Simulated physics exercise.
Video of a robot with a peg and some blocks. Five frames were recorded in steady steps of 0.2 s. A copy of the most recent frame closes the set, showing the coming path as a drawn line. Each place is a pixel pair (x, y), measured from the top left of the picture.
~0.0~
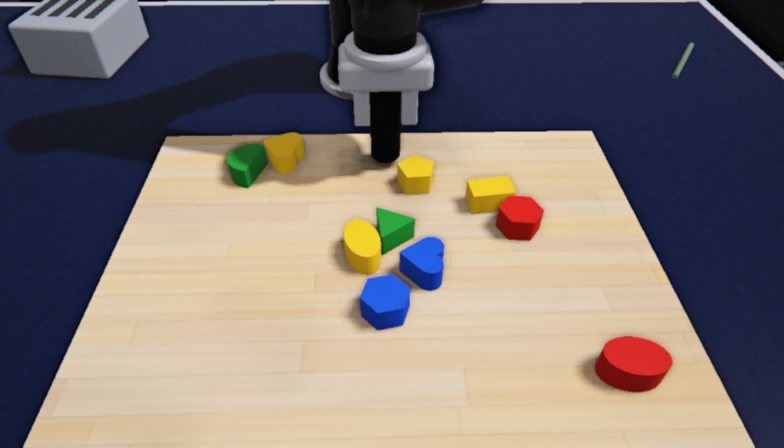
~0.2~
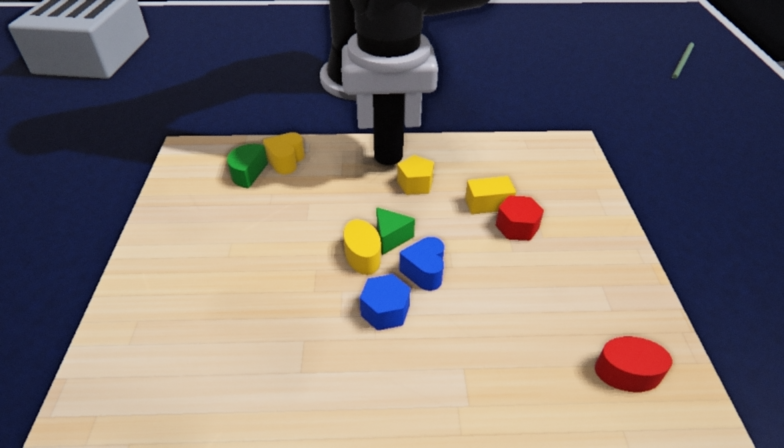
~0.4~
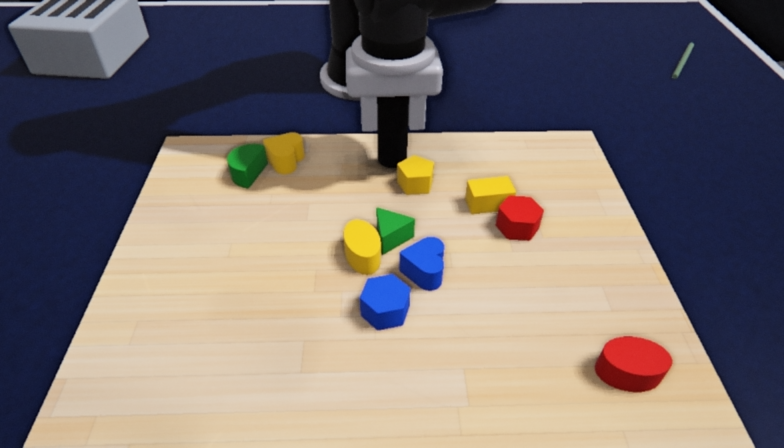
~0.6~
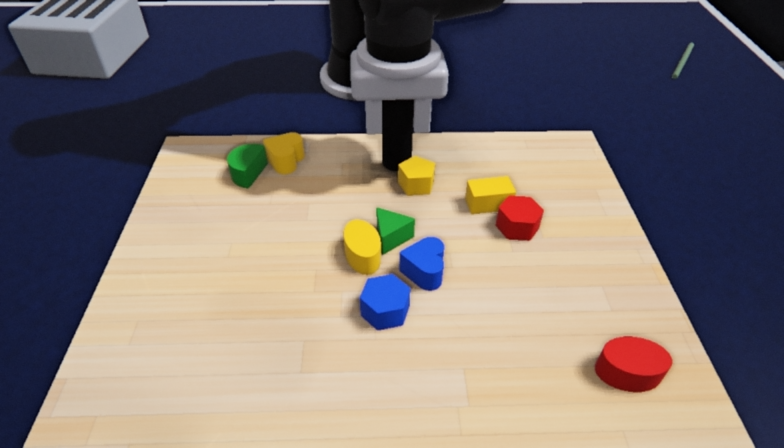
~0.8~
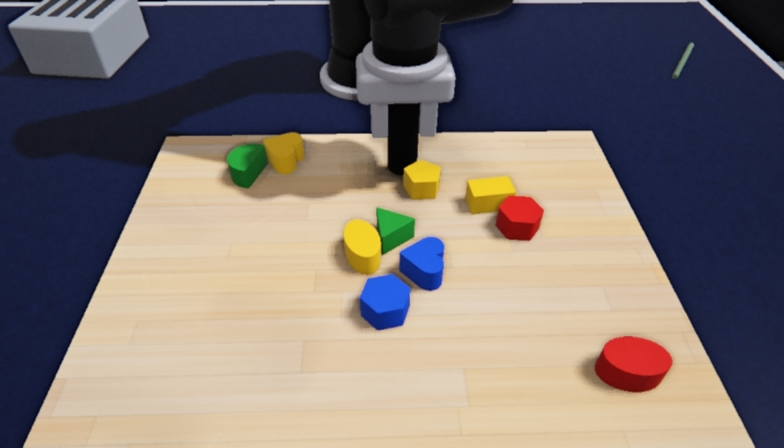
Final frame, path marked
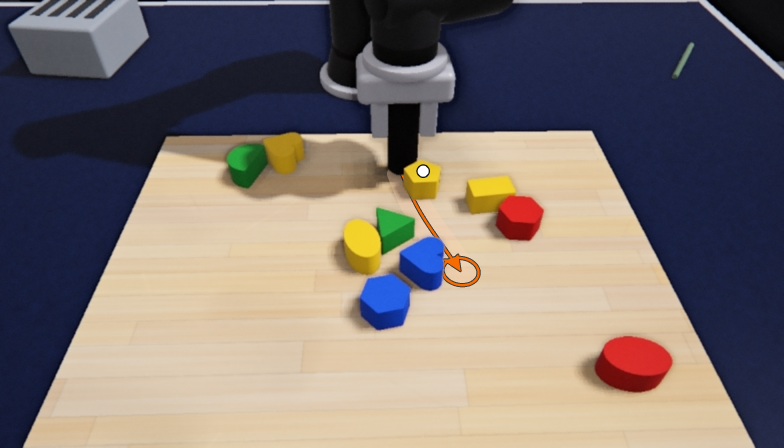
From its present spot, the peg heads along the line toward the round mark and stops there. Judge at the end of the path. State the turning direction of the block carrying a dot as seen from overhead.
From the top: Counterclockwise.
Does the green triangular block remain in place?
I'd say yes.
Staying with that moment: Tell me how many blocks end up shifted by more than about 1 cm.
The way I see it, the answer is two.
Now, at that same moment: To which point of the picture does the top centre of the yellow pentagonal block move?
Answer: (466, 206).
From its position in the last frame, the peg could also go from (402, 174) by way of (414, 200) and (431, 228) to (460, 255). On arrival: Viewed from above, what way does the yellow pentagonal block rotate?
Against the clock.
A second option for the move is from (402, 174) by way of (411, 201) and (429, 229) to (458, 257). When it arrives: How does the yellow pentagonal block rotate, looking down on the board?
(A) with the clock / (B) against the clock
B (against the clock)
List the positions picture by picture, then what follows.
In the first picture, peg tip at (386, 155); block tops, green triangular block at (391, 220); yellow pentagonal block at (417, 166); blue heart block at (426, 254).
In the second picture, peg at (389, 158); blocks unchanged.
In the third picture, peg at (392, 160); blocks unchanged.
In the fourth picture, peg at (397, 164); blocks unchanged.
In the fifth picture, peg at (402, 167); green triangular block at (391, 220); yellow pentagonal block at (423, 171); blue heart block at (426, 254).
Path on the board, from (402, 174) via (424, 219), ending at (461, 271); the dot is on the yellow pentagonal block.
What follows on the original path. One third of the way, peg at (416, 197); yellow pentagonal block at (449, 194), turned 40° anticlockwise.
Two thirds of the way, peg at (436, 229); yellow pentagonal block at (466, 206), turned 75° anticlockwise.
At the end, peg at (462, 264); green triangular block in place; yellow pentagonal block at (466, 206), turned 75° anticlockwise; blue heart block at (425, 268), turned 55° clockwise.
